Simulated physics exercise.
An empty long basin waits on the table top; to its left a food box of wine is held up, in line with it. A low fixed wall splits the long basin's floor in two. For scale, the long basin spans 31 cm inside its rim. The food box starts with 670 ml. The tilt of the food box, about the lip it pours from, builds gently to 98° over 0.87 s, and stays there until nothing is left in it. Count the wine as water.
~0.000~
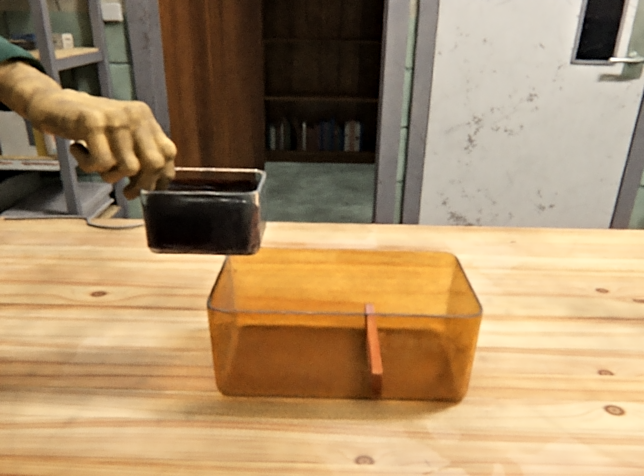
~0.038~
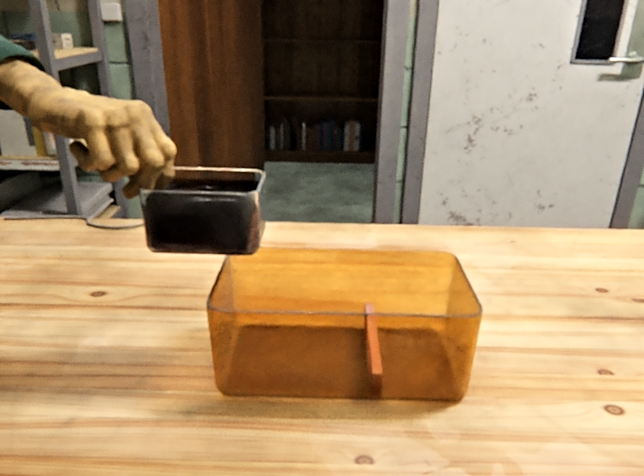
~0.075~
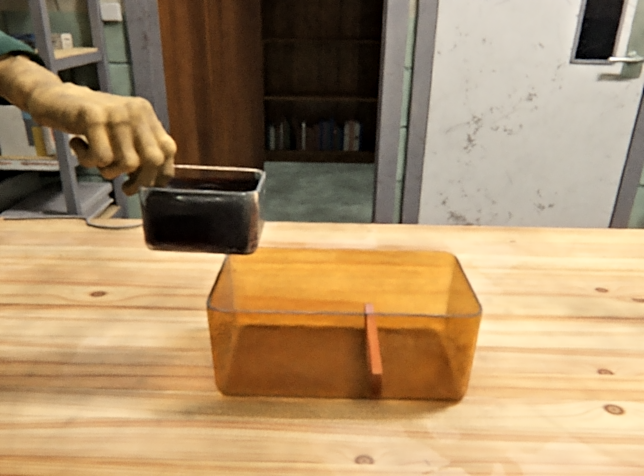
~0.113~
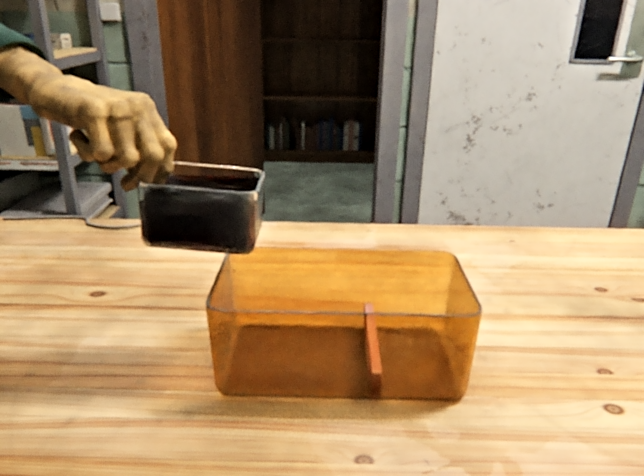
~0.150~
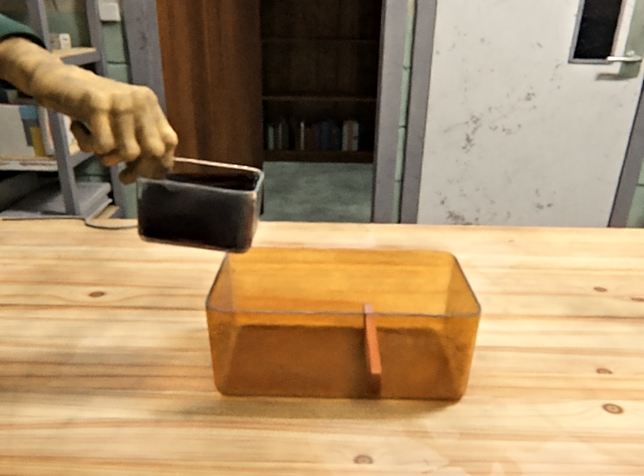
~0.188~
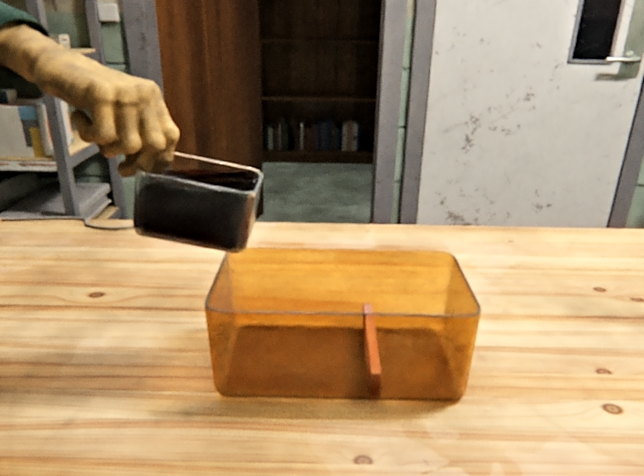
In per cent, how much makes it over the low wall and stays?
Roughly 23 per cent is past the wall.
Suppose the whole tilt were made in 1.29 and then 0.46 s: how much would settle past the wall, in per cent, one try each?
In turn about 10 and 30 per cent.
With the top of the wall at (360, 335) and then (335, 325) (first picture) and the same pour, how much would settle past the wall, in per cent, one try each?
First 50, then 75 per cent.
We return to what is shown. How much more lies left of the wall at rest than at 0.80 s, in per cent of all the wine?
Near 26 in a hundred.
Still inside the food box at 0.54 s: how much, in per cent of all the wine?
About 62 per cent.
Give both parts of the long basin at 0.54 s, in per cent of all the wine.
Some 6 per cent left and 0 right.
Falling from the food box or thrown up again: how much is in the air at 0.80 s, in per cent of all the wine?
Near 22 in a hundred.
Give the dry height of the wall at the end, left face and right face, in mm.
Some 20 mm on the left and 28 mm on the right.
Then, 0.54 s in, the tilt is 68° and 62 per cent is still to pour, 6 is left of the wall and 0 right of it.
Then, 0.80 s in, the tilt is 97° and 12 per cent is still to pour, 50 is left of the wall and 17 right of it.
Then, 1.07 s in, the tilt is 98° and 2 per cent is still to pour, 71 is left of the wall and 22 right of it.
Then, 1.37 s in, the tilt is 98° and 0 per cent is still to pour, 74 is left of the wall and 23 right of it.
Finally, 75 per cent lies left of the wall, 23 right of it and 1 outside.
